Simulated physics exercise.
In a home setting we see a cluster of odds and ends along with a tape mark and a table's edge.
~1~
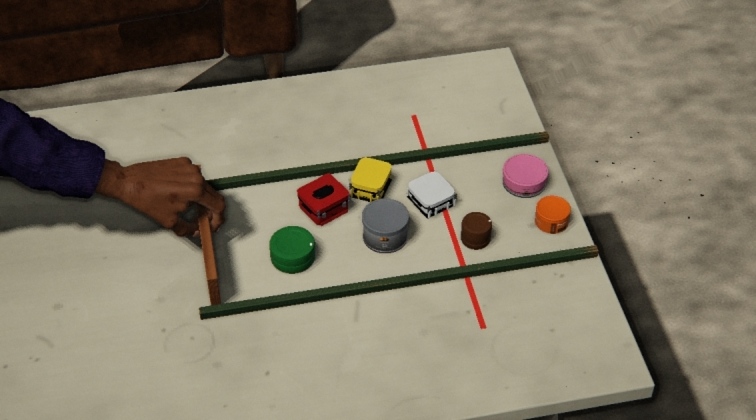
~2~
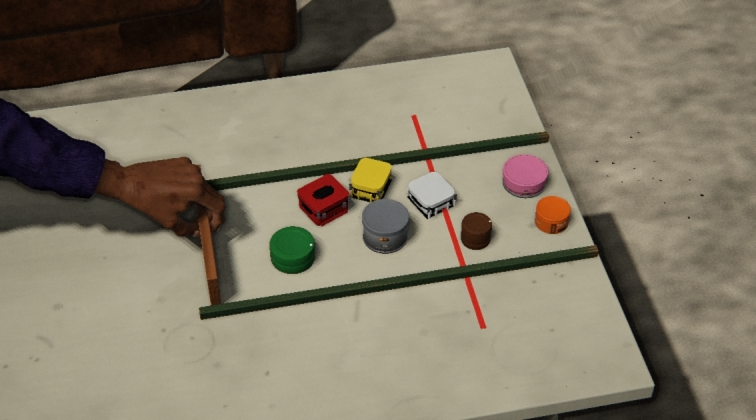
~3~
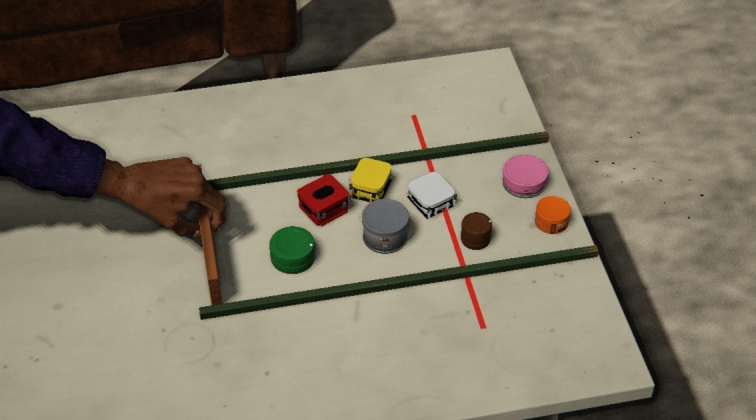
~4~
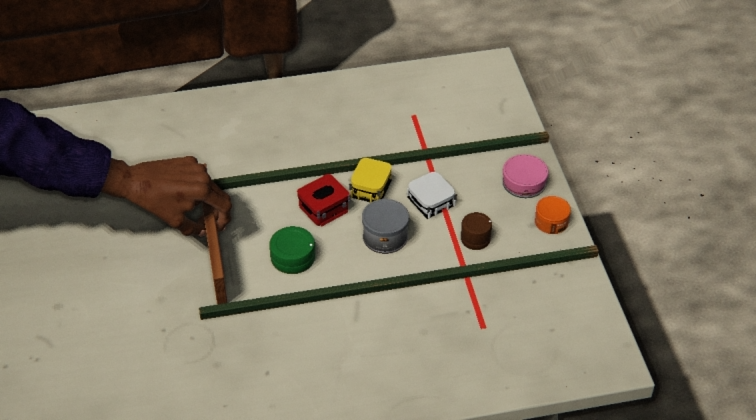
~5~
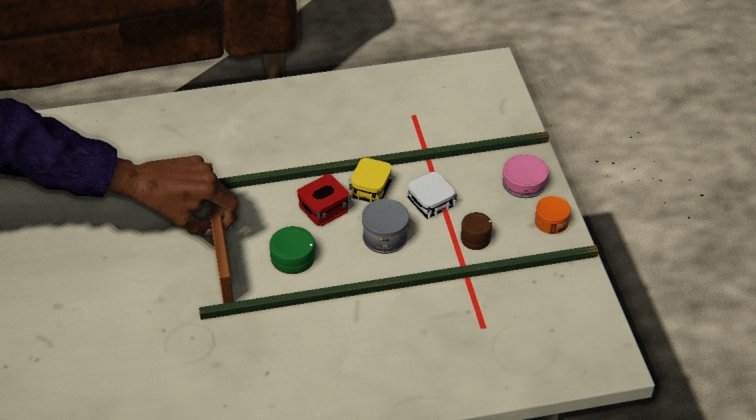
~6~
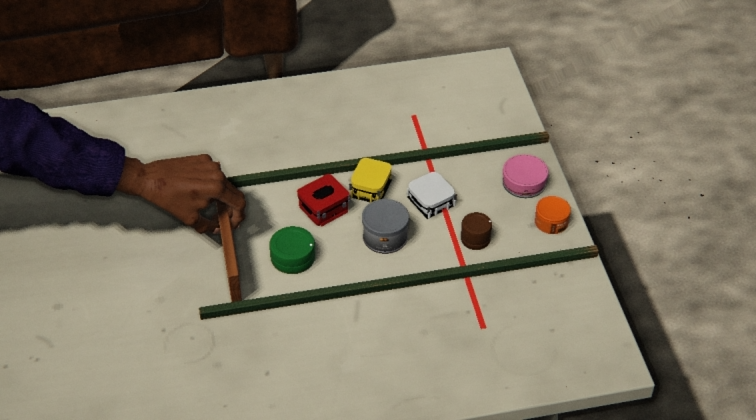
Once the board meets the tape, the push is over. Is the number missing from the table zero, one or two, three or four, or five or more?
It is zero.
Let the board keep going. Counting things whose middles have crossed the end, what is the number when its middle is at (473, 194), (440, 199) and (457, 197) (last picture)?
First 0, next 0, last 0.
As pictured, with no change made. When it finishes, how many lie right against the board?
Number: 3.
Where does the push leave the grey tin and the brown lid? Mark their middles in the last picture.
The grey tin finishes at (509, 201); the brown lid finishes at (508, 235).
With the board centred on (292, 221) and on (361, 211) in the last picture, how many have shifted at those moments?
At that stage 1; at the next, 5.
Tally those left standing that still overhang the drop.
That comes to 0 of them.
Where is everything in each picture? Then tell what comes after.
Orange tub (553, 215); pink pot (525, 176); brown lid (476, 231); board (206, 234); tape (446, 213), in the first frame.
Pink pot (525, 176); red case (324, 201), in the second frame.
Brown lid (476, 231); white case (431, 195), in the third frame.
Orange tub (553, 215); yellow case (371, 181), in the fourth frame.
Pink pot (525, 176); board (217, 232), in the fifth frame.
Orange tub (553, 215); pink pot (525, 176); brown lid (476, 231); board (225, 231); tape (446, 213), in the sixth frame.
A little later, none off yet; orange tub at rest near (553, 215); pink pot at rest near (525, 176); brown lid at rest near (476, 231).
When it is over, the number that fall off is zero.
